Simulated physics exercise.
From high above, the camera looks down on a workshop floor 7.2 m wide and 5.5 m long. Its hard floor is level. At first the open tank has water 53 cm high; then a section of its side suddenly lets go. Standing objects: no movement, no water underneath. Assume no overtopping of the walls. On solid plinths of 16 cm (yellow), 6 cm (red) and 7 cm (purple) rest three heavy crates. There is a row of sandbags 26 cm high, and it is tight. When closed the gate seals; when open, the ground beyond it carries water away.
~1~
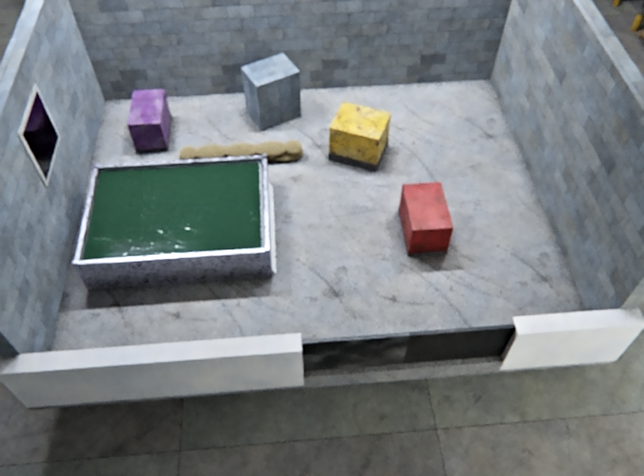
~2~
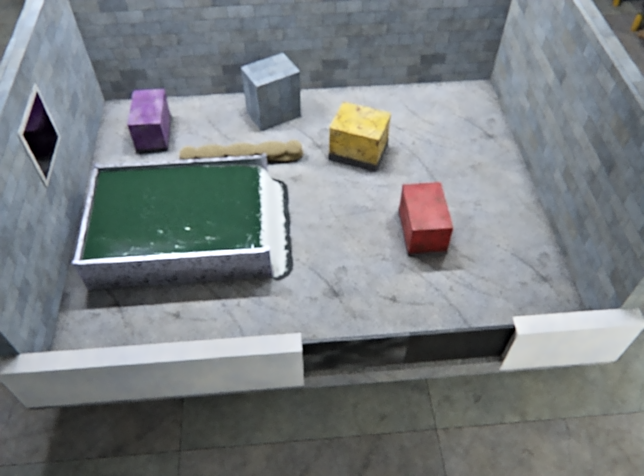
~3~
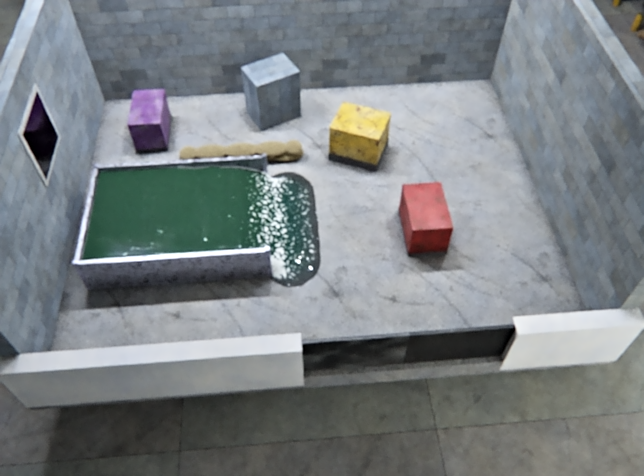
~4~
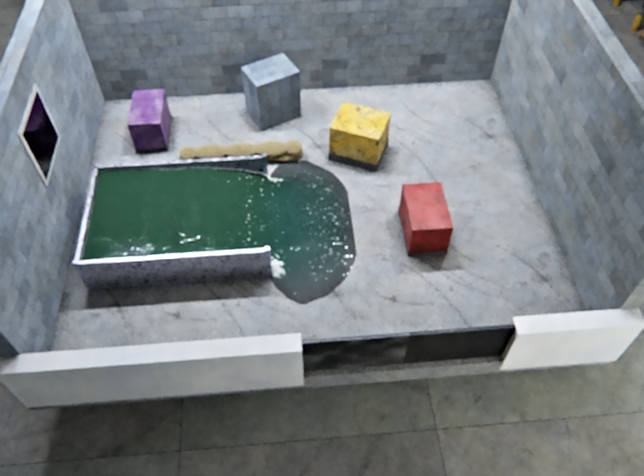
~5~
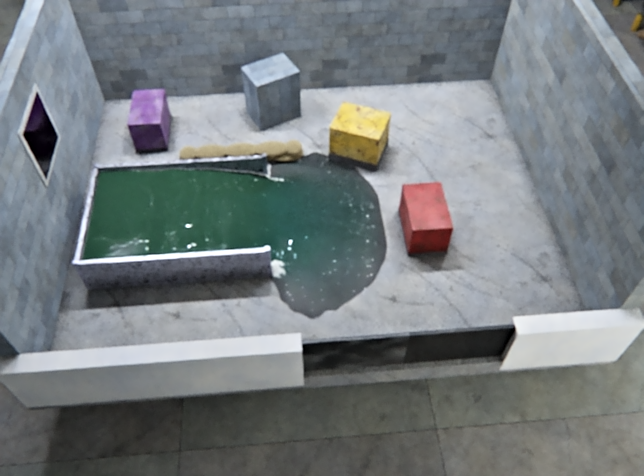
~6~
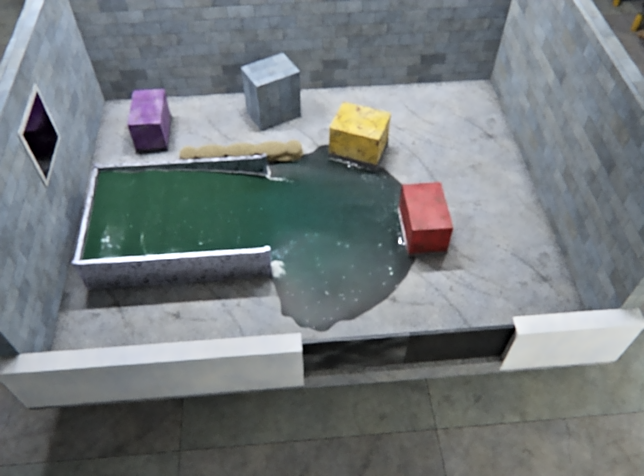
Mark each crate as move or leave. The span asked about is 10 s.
Yellow crate: Move; red crate: Move; purple crate: Move.
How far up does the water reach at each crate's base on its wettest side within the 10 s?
Yellow 22, red 31, purple 10, all in cm.
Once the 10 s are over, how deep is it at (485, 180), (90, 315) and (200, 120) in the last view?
Spot by spot: Some 10, 6, then 6 cm.
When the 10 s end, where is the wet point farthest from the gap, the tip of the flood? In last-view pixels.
That lands around (491, 84) in the last picture.
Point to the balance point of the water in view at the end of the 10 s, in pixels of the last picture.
The water is centred near (338, 197).
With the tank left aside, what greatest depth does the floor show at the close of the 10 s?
About 14 cm.
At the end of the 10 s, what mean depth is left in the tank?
About 4 cm.
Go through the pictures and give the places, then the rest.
In the first frame, the open tank at (178, 209) is whole and still, 53 cm deep.
In the second frame, the front is at (281, 274), 0.9 m from the gap at (266, 218); 0.3 m2 of floor is under water; 53 cm left at the back of the open tank.
In the third frame, water pours out at (266, 220) and has run 1.1 m, to (294, 177); deepest outside 26 cm, 53 cm at the open tank's back.
In the fourth frame, water pours out at (266, 221) and has run 1.4 m, to (340, 277); deepest outside 24 cm, 53 cm at the open tank's back.
In the fifth frame, the front is at (372, 271), 1.8 m from the gap at (266, 221); 3.9 m2 of floor is under water; 53 cm left at the back of the open tank.
In the sixth frame, water pours out at (266, 221) and has run 2.2 m, to (406, 200); deepest outside 23 cm, 53 cm at the open tank's back.
A moment later water covers 30 % of the floor and is deepest (32 cm) near (398, 233); yellow plinth reached, red plinth reached, purple plinth not reached.
Soon after water covers 45 % of the floor and is deepest (31 cm) near (386, 234); yellow plinth reached, red plinth reached, purple plinth not reached.
Next water covers 55 % of the floor and is deepest (28 cm) near (560, 251); yellow plinth reached, red plinth reached, purple plinth not reached.
Later on water covers 80 % of the floor and is deepest (16 cm) near (498, 102); yellow plinth reached, red plinth reached, purple plinth not reached.
At the end water covers 100 % of the floor and is deepest (14 cm) near (292, 101); highest at the yellow plinth 22 cm, highest at the red plinth 31 cm, highest at the purple plinth 10 cm.
